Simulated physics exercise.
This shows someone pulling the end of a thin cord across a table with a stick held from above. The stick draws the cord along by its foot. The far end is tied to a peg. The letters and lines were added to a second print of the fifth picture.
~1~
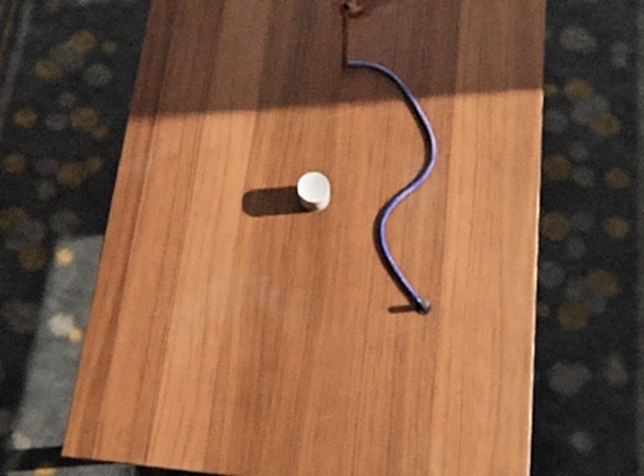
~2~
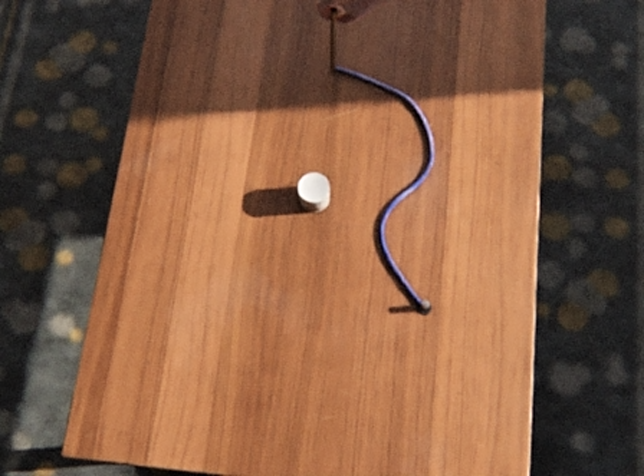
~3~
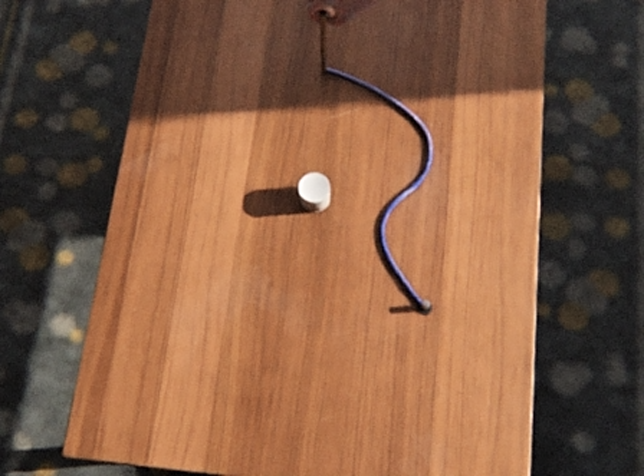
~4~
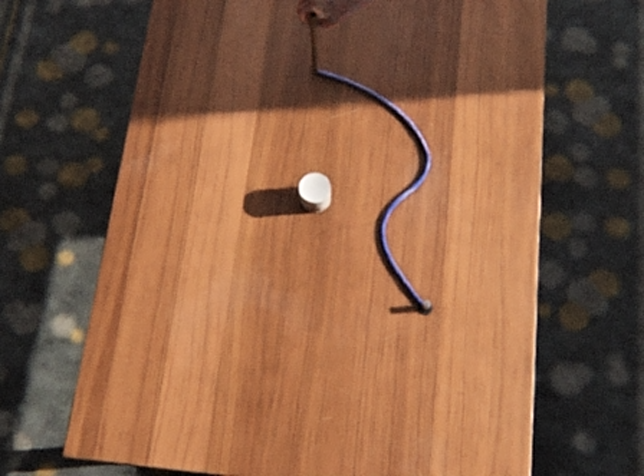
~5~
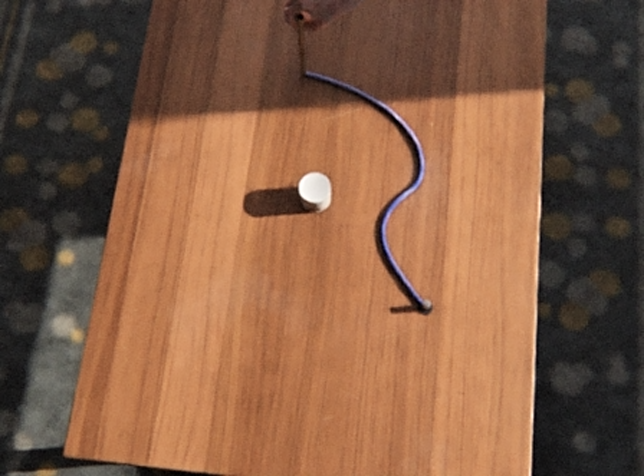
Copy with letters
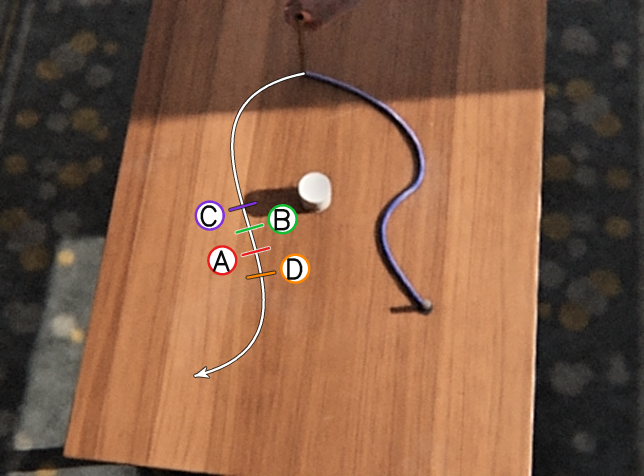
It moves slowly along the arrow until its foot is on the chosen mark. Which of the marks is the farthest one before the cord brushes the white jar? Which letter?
At A, and not beyond.
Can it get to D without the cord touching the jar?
No.
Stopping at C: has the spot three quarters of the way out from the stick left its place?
No.
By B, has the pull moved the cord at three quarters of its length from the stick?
No.
On the marked copy, A at (256, 252); B at (249, 229); C at (243, 206); D at (261, 275); the route from (304, 74) via (245, 214) to (195, 376).
Following A. Soon after the start, foot of the stick (239, 114), middle of the cord (389, 161).
Later, foot of the stick (238, 186), middle of the cord (384, 161).
In the end, foot of the stick (256, 252), middle of the cord (379, 164); nothing has been touched.
As for the rest, B is safe but short; C is safe but short; D brings the cord against the jar.
